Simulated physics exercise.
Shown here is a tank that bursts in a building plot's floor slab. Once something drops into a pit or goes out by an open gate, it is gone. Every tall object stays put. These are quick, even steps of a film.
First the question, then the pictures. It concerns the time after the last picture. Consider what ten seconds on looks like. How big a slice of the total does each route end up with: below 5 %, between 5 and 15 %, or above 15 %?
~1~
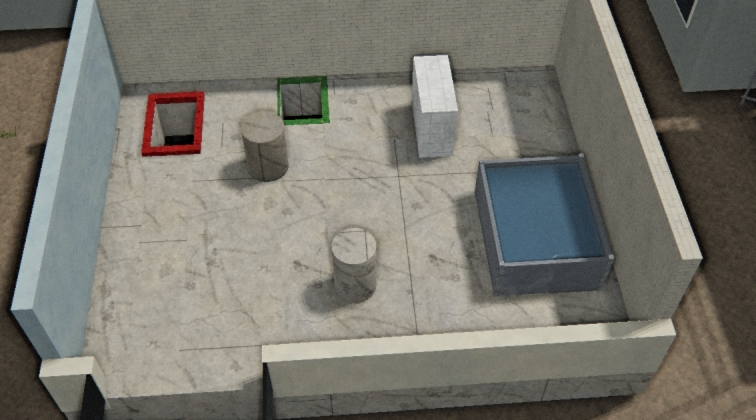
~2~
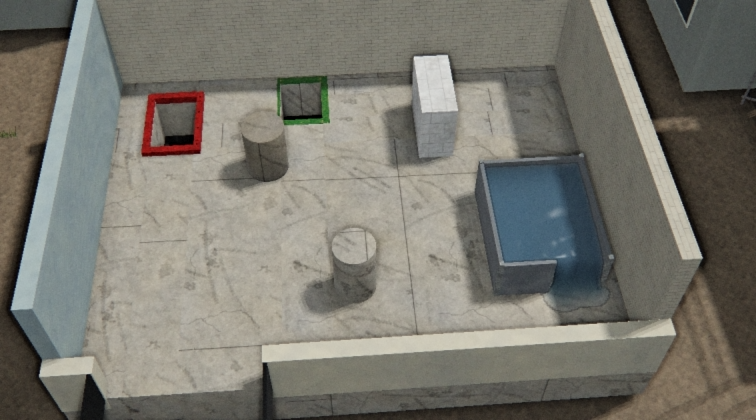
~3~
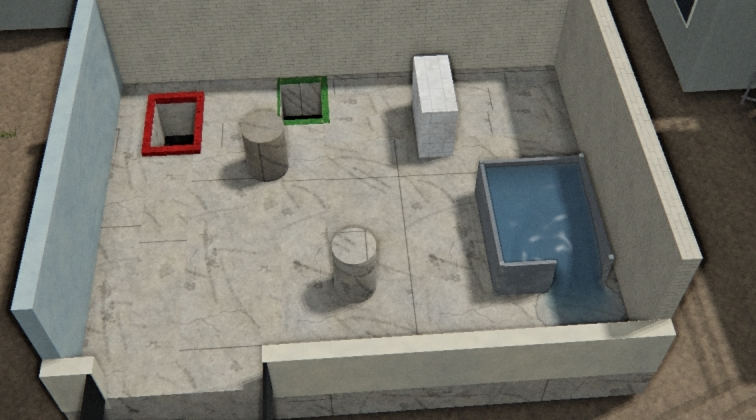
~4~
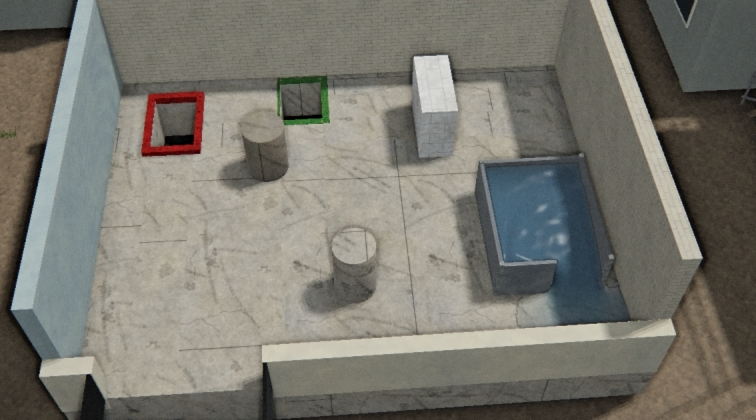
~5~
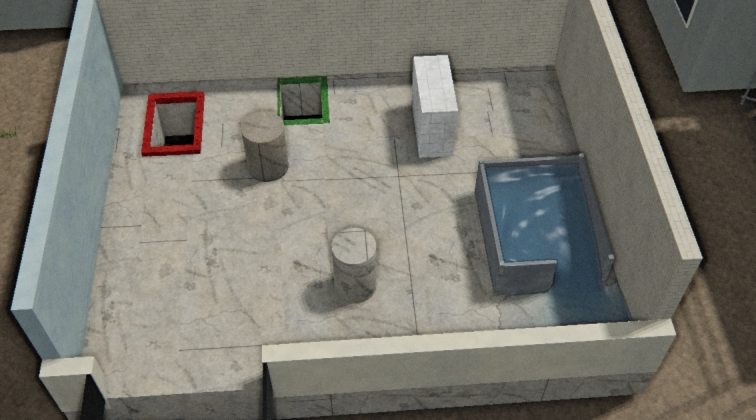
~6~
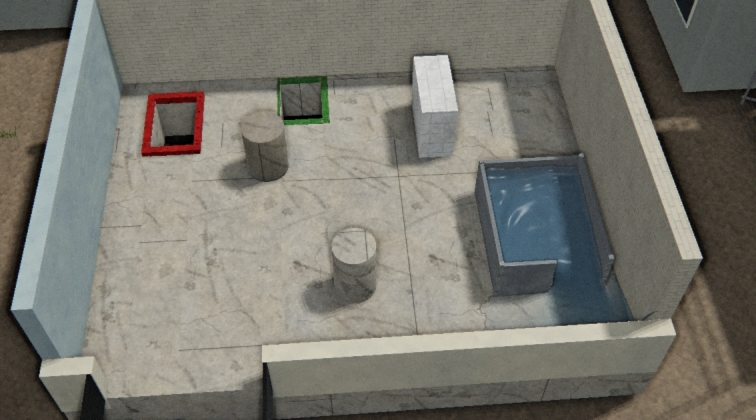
As I see it, the gate is going to fail to land outside five to fifteen per cent; the green pit is going to fail to land outside five to fifteen per cent; the red pit is going to fail to get to five per cent.
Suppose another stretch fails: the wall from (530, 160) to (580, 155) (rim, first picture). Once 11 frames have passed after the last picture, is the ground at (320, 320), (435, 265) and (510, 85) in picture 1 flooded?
Going point by point: Left unwetted, left unwetted, waterlogged.
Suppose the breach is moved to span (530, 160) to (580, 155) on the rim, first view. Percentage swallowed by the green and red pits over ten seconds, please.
Near enough: Green 30 percent, red 0 percent.
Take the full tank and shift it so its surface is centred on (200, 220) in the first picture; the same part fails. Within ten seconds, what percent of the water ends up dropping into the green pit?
I'd put the green pit at 0 % of the whole.
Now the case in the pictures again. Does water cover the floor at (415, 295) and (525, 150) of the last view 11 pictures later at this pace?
In that order, the first is submerged and the second spared.
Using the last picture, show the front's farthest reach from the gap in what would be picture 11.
Pixel estimate: (378, 365).
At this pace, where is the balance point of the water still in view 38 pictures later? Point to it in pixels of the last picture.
Roughly (419, 242).
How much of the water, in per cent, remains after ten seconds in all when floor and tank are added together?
Roughly 82 out of every hundred parts.
A moment on, water covers 10 % of the floor; the gate 0 %, the green pit 0 %, the red pit 0 %.
Next, water covers 20 % of the floor; the gate 0 %, the green pit 0 %, the red pit 0 %.
Then, water covers 50 % of the floor; the gate 0 %, the green pit 0 %, the red pit 0 %.
Later, water covers 80 % of the floor; the gate 4 %, the green pit 2 %, the red pit 0 %.
In the end, water covers 95 % of the floor; the gate 9 %, the green pit 9 %, the red pit 0 %.
